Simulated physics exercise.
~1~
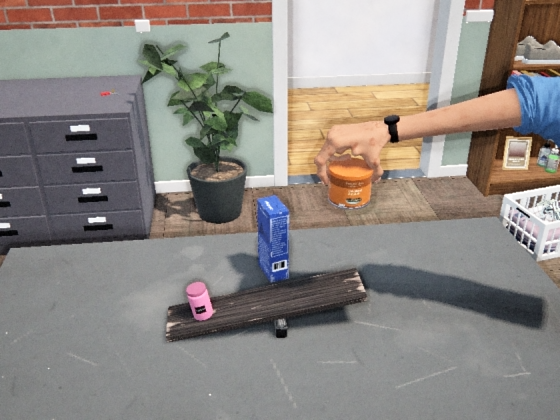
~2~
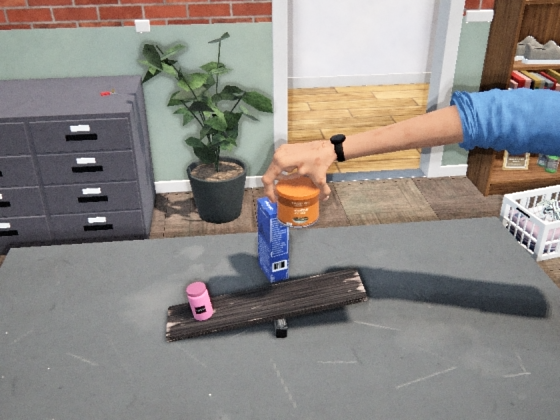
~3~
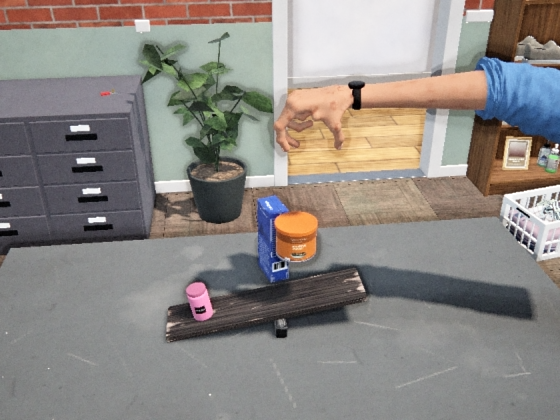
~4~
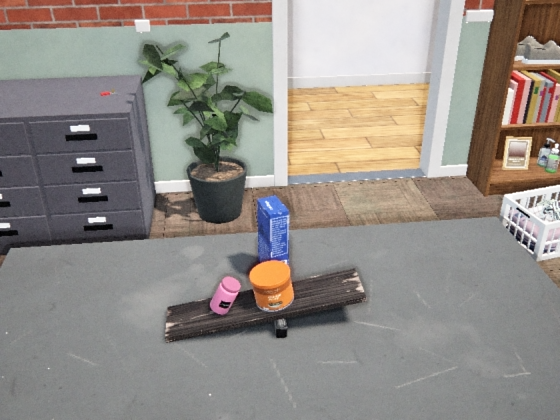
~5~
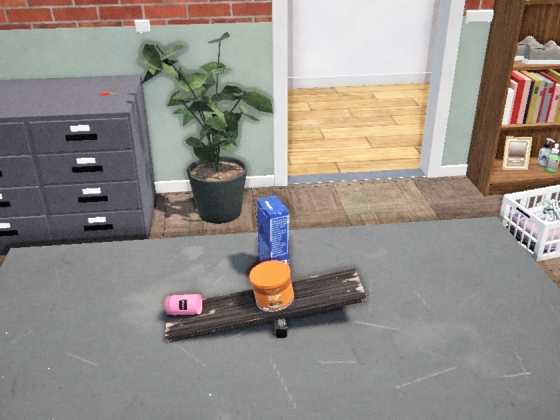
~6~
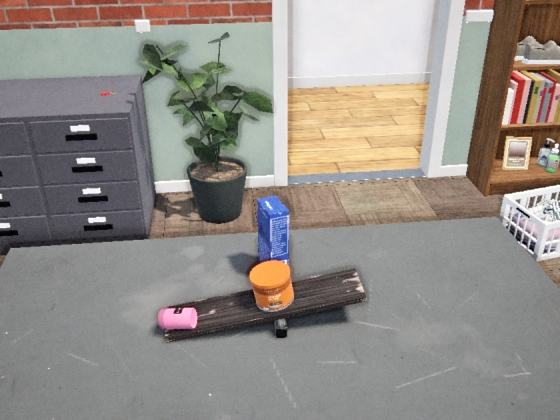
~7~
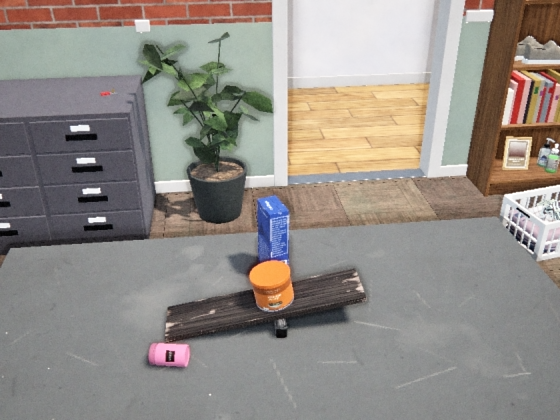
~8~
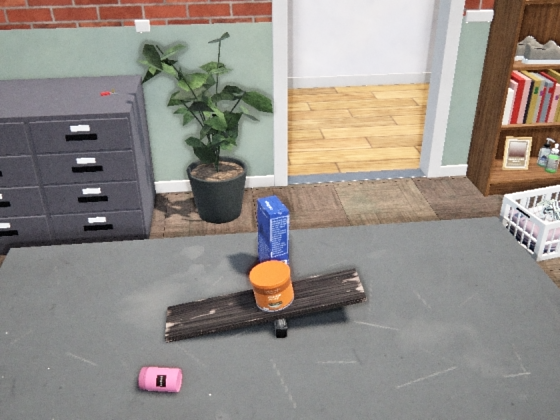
On a grey table, a hand let an orange tub drop onto a see-saw plank beside a blue carton, and the pink shaker hopped, toppled and rolled off onto the table, while the tub stayed near the middle and the left end stayed low.
